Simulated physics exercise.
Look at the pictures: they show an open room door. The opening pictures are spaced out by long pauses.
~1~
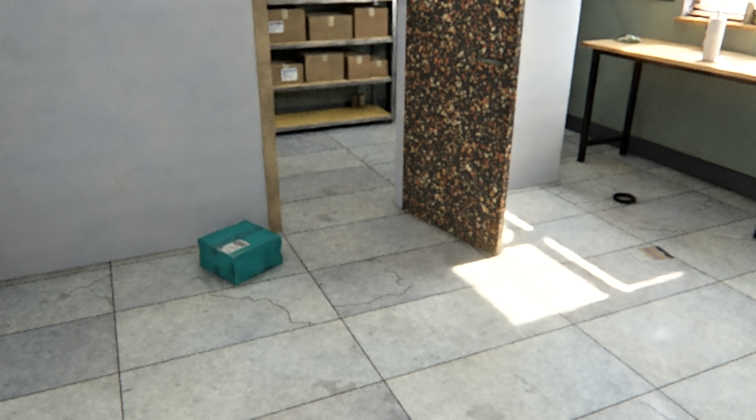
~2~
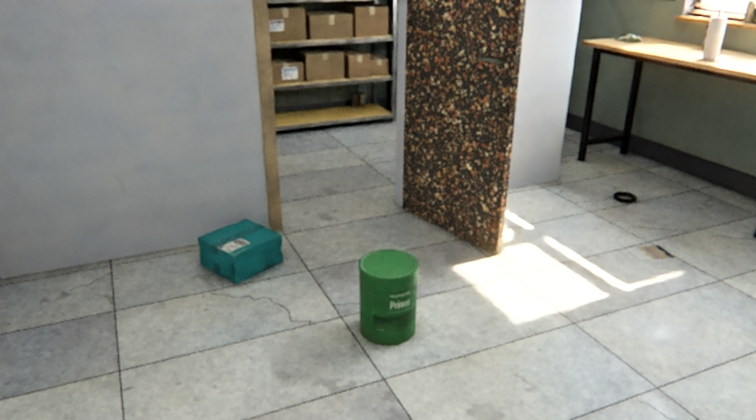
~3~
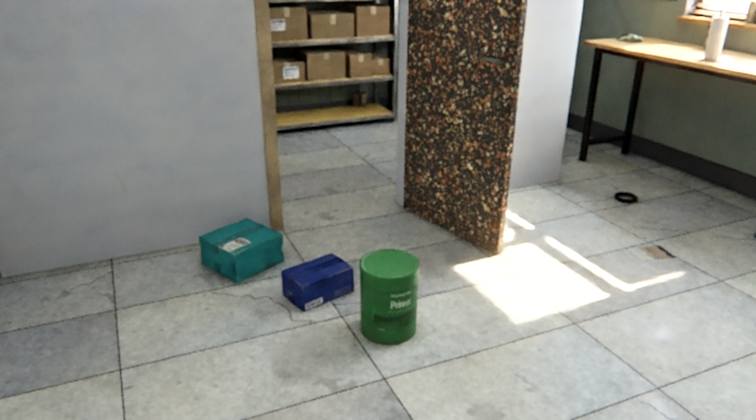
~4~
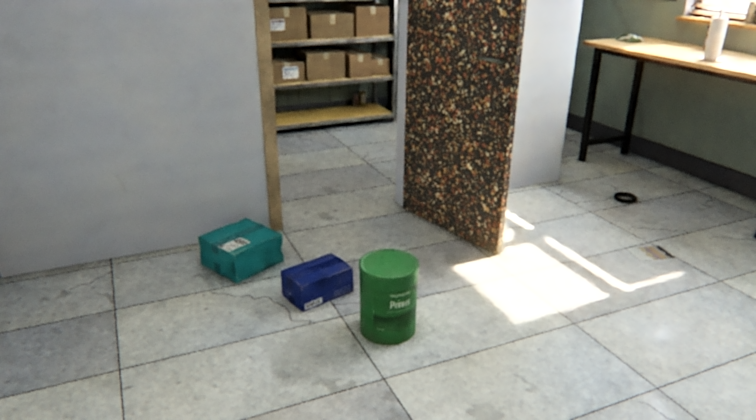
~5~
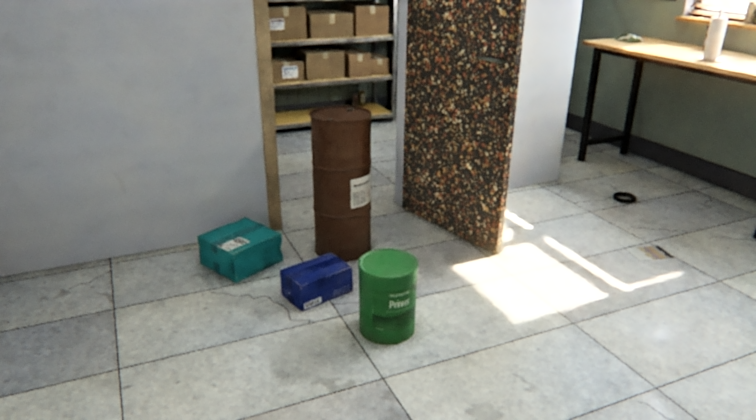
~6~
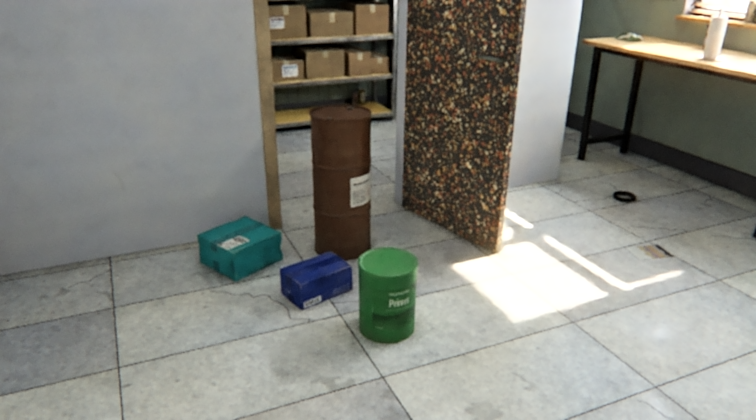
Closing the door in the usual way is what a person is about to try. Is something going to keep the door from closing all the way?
The way is obstructed.
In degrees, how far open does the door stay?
Some 50°.
Then, 0.50 s on from there, door at 85°.
Then, 0.80 s on from there, door at 61°.
In the end, door at 48°; all 4 unmoved. At the end, from the last picture's camera, brown drum near (341, 183).
